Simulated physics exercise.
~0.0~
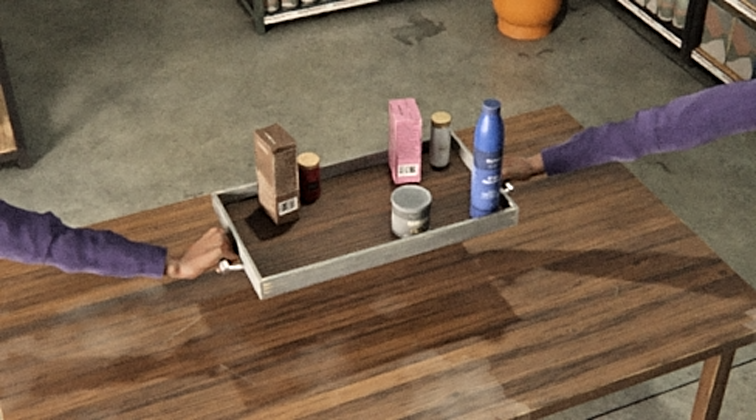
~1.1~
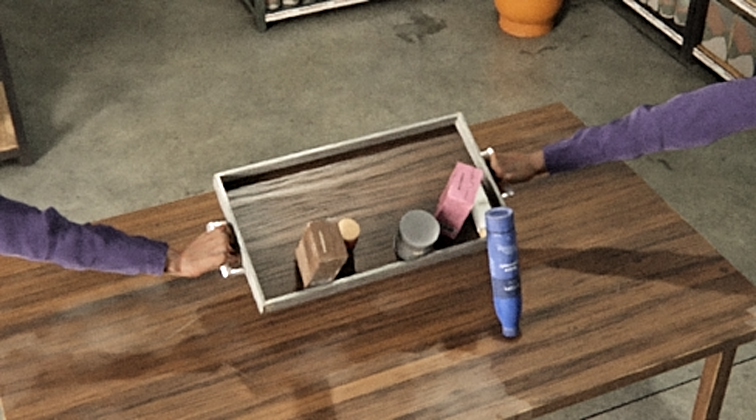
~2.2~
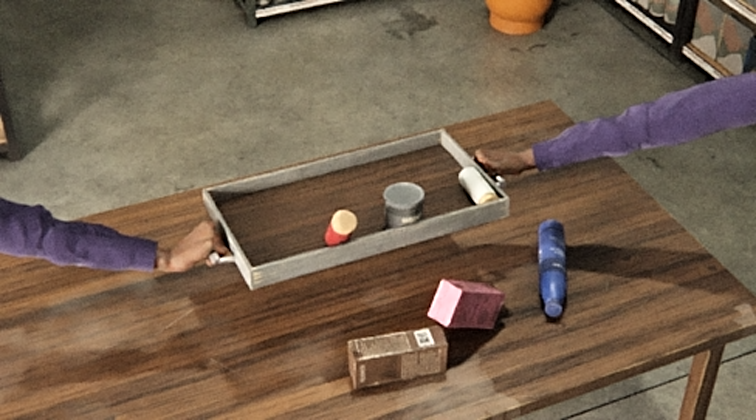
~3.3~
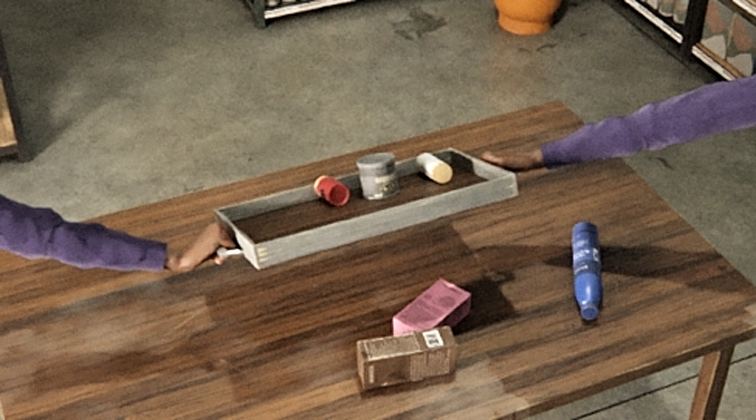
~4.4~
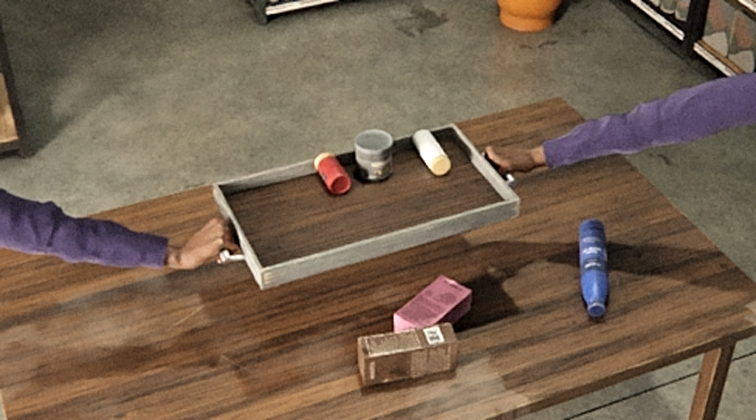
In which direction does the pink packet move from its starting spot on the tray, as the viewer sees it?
The pink packet moves down in the view, going over the tray's near edge and onto the table.
